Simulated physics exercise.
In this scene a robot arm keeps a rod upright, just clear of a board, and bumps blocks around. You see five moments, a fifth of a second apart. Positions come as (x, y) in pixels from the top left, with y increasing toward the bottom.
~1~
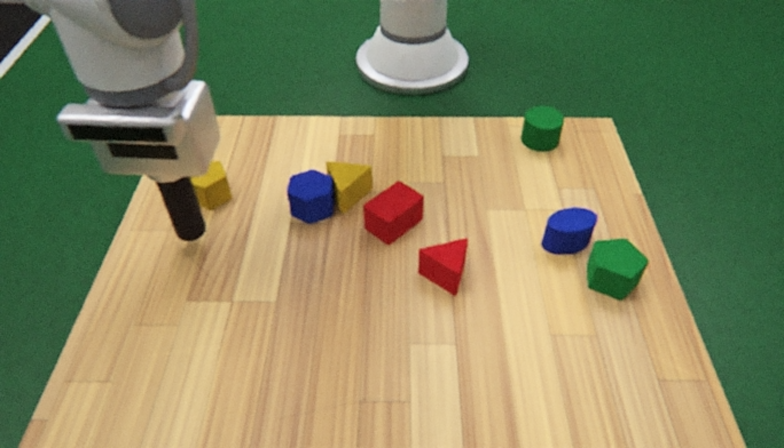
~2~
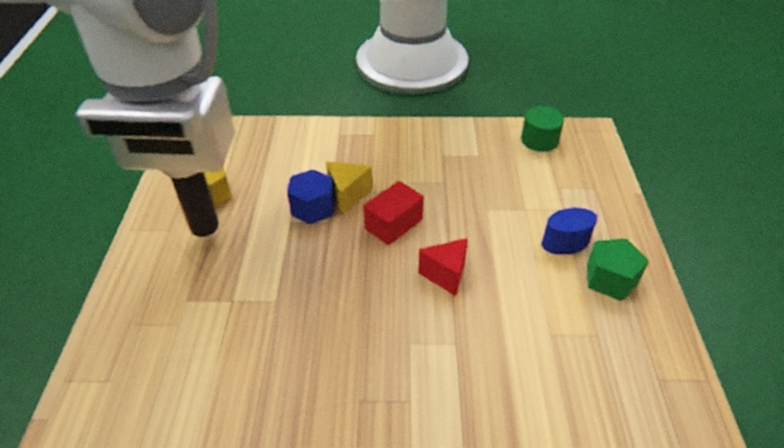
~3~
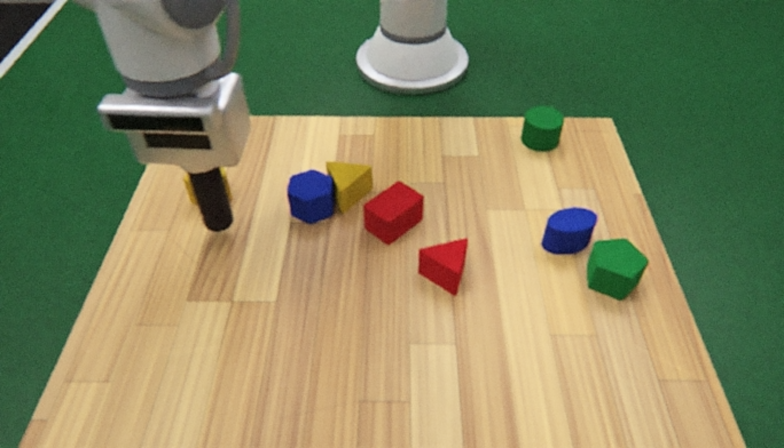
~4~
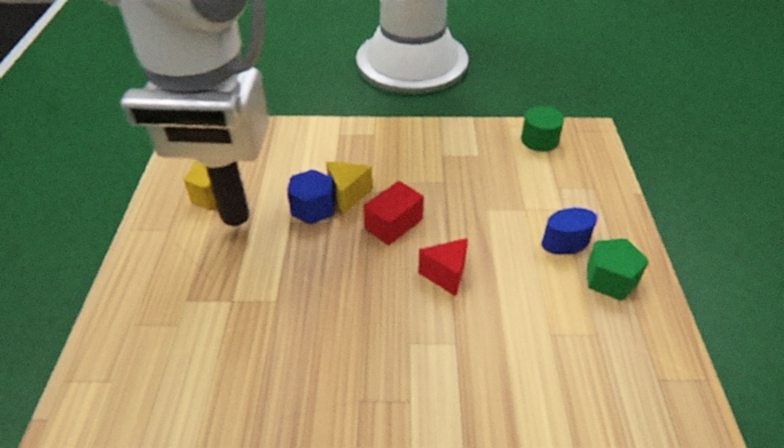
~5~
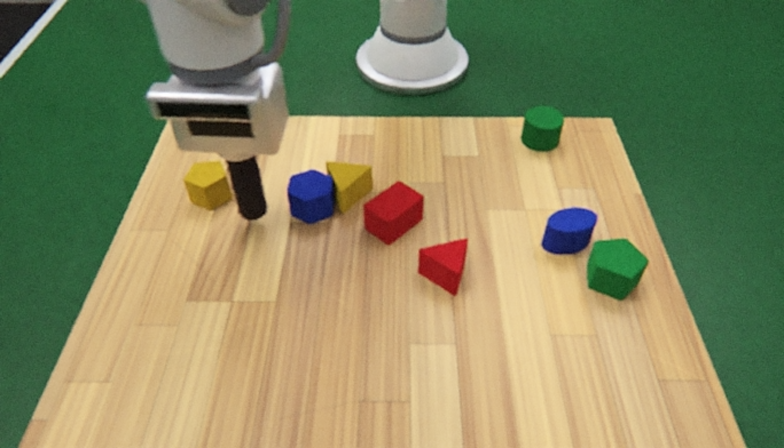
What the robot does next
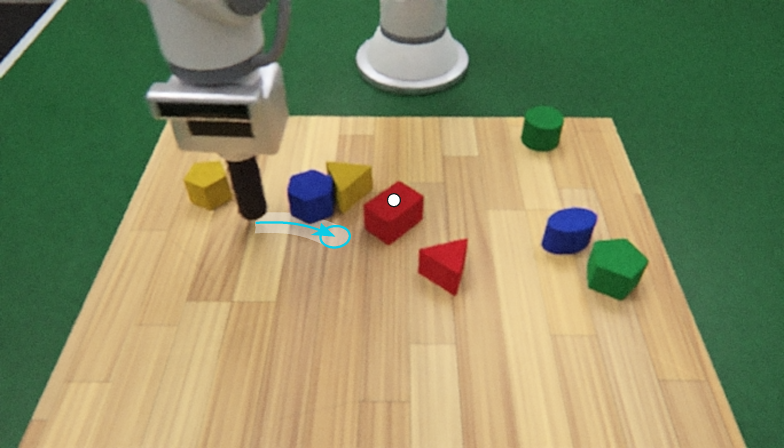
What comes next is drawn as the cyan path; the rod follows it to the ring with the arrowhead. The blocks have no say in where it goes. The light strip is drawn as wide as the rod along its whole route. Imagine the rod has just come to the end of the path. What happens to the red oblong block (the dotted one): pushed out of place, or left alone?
The block you're asking about stays where it is.
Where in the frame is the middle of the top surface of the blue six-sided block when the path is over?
Its top middle will sit at (332, 181).
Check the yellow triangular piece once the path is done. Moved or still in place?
It will end up elsewhere.
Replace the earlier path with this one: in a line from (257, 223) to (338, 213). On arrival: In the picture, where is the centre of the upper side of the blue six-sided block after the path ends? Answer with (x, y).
My prediction: (358, 169).
Path on the board, from (257, 223) via (284, 223) and (311, 227), ending at (335, 237); the dot is on the red oblong block.
The first path, step by step. Halfway along, rod (296, 213); blue six-sided block (324, 181), turned 20° anticlockwise; yellow triangular piece (356, 167).
At the end, rod (334, 226); blue six-sided block (332, 181), turned 35° anticlockwise; yellow triangular piece (361, 165); red oblong block in place.
